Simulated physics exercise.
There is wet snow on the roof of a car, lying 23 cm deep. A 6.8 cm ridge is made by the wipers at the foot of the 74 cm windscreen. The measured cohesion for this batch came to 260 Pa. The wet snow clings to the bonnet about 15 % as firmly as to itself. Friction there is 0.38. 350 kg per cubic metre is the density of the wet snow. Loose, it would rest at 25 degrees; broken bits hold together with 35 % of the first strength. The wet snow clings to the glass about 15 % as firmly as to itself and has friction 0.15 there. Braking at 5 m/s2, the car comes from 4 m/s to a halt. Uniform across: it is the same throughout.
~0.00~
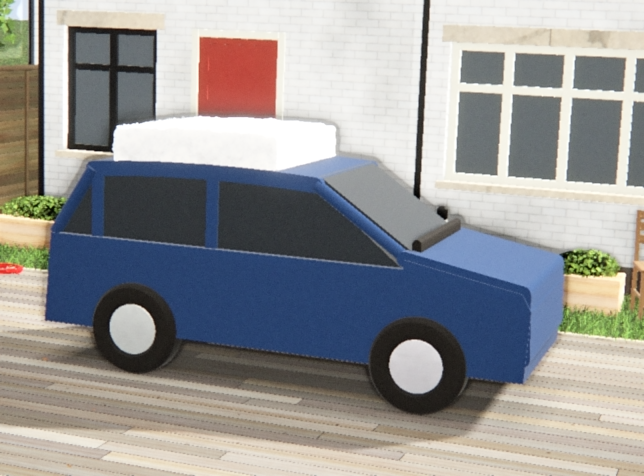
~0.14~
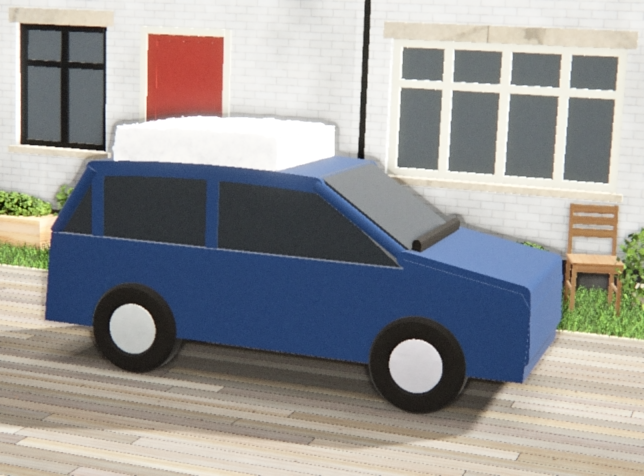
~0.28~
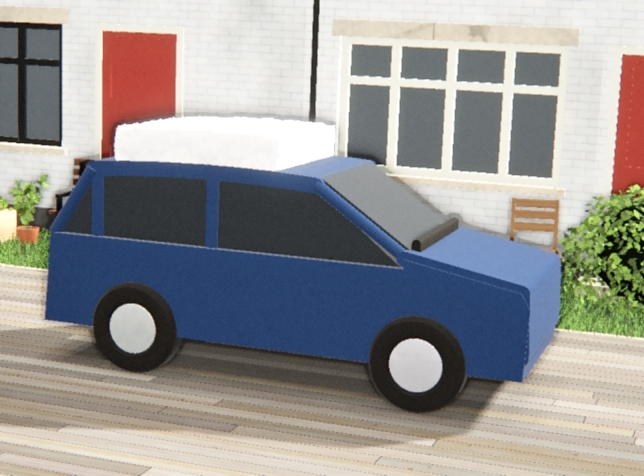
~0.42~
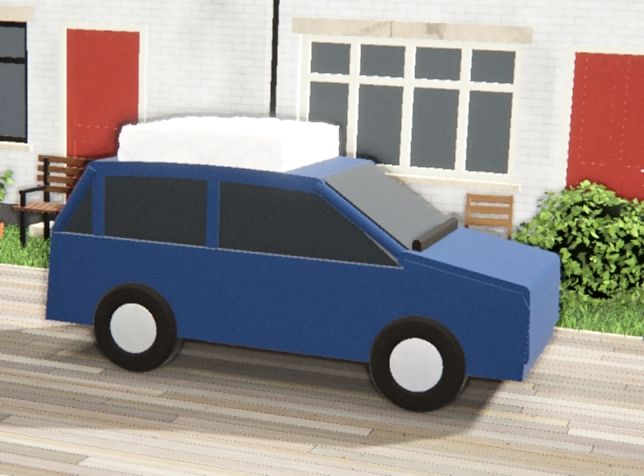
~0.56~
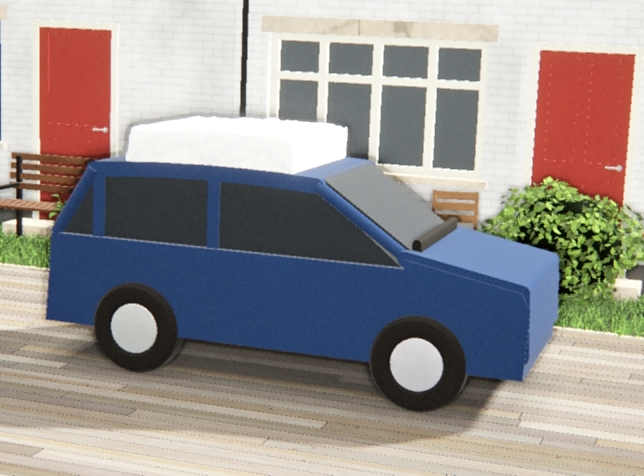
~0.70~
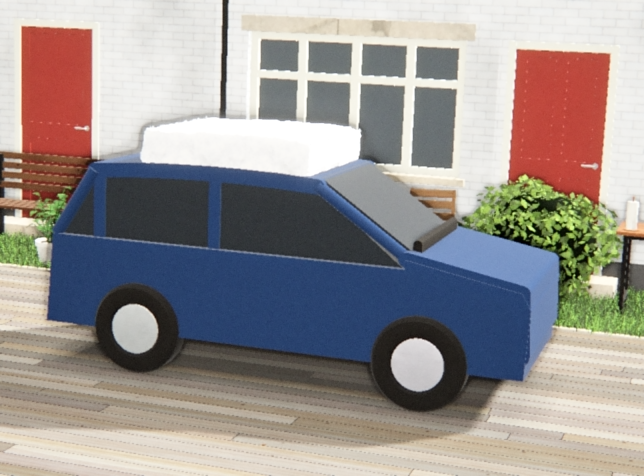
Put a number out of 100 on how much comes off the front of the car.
The share that falls off the front of the car is near 8 per cent.
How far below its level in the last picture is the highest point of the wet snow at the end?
Around 0 centimetres, give or take.
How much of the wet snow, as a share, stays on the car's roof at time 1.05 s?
Near 75 per cent then.
After 1.05 s, 76 % of the snow is on the roof, 24 % on the glass, none on the bonnet and none has gone off the nose.
After 1.47 s, 61 % of the snow is on the roof, 24 % on the glass, 15 % on the bonnet and none has gone off the nose.
After 1.88 s, 61 % of the snow is on the roof, 11 % on the glass, 24 % on the bonnet and 3 % has gone off the nose.
After 2.30 s, 61 % of the snow is on the roof, 11 % on the glass, 20 % on the bonnet and 8 % has gone off the nose.
After 2.80 s, at the end, 61 % of the snow is on the roof, 11 % on the glass, 20 % on the bonnet and 8 % has gone off the nose.
